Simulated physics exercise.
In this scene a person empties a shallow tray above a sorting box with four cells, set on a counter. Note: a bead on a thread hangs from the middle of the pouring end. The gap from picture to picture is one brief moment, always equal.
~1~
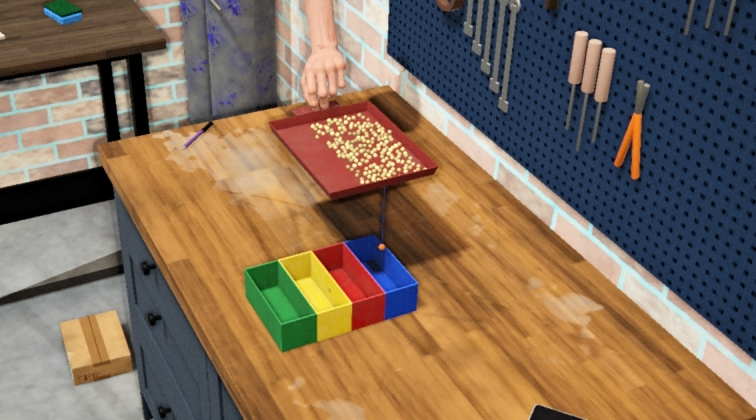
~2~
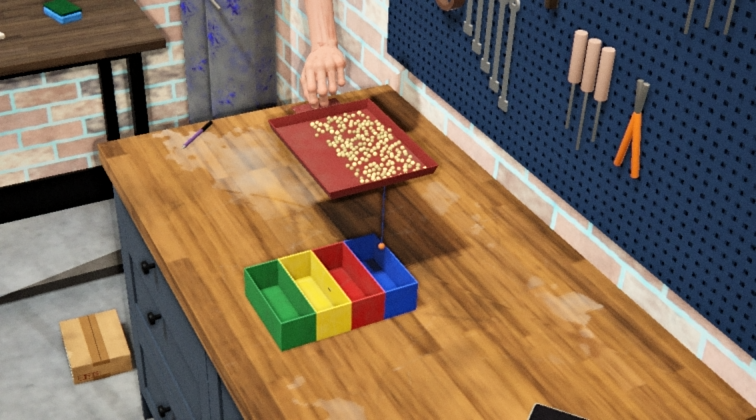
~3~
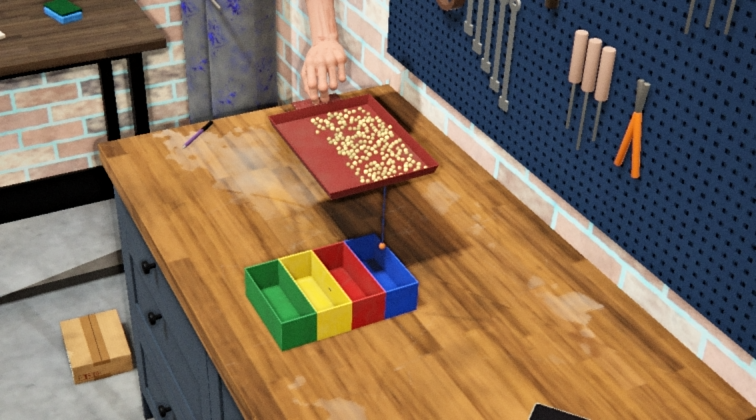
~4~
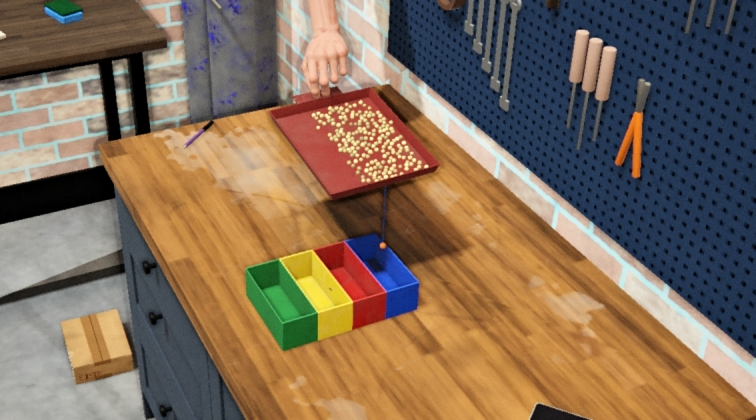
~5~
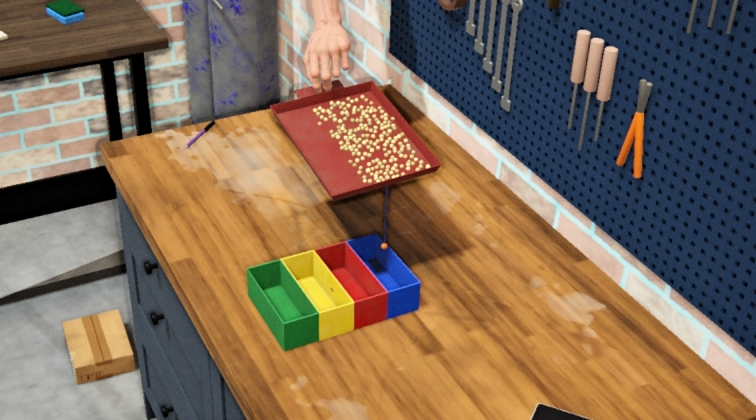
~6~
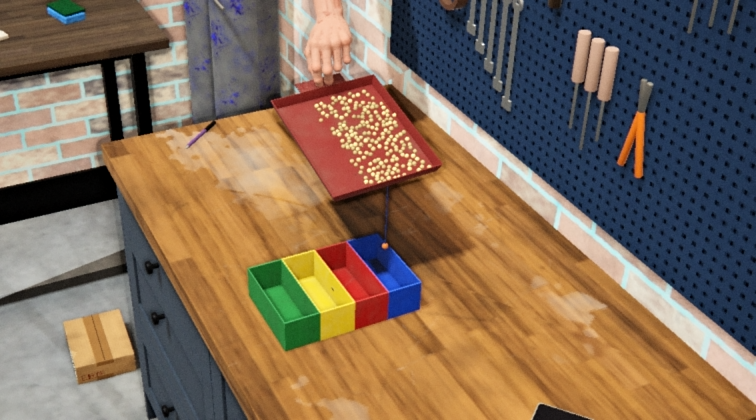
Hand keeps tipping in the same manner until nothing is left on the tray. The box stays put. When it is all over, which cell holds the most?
The red cell holds the most.
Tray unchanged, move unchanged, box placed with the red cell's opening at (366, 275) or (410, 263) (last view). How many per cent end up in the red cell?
It would be near 40 per cent first and near 10 per cent second.
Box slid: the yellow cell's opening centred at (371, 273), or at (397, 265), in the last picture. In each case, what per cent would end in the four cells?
Roughly 100% on the first try and 60% on the second.
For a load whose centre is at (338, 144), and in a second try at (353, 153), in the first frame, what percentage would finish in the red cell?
Close to 60 per cent, followed by close to 60 per cent.
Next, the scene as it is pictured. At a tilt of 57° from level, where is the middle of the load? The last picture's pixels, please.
I'd put it at about (371, 183).
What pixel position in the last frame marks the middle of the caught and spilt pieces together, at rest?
It settles centred around (364, 301).
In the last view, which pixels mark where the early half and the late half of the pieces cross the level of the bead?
I'd place the first part at (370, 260) and the rest at (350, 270).
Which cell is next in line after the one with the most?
The blue cell.
Just after the last frame, tray tipped steeply; almost all on the tray; just a few in the red cell; just a few in the green cell; just a few falling or outside the box.
A moment on, tray tipped right over; just a few on the tray; roughly half in the red cell; roughly a quarter in the blue cell; about a tenth in the yellow cell; just a few in the green cell; roughly a quarter falling or outside the box.
Further on, tray tipped past a quarter turn; roughly half in the red cell; roughly a quarter in the blue cell; about a tenth in the yellow cell; just a few in the green cell; just a few falling or outside the box.
When it is over, tray tipped past a quarter turn; roughly half in the red cell; roughly a quarter in the blue cell; about a tenth in the yellow cell; just a few in the green cell; just a few outside the box.
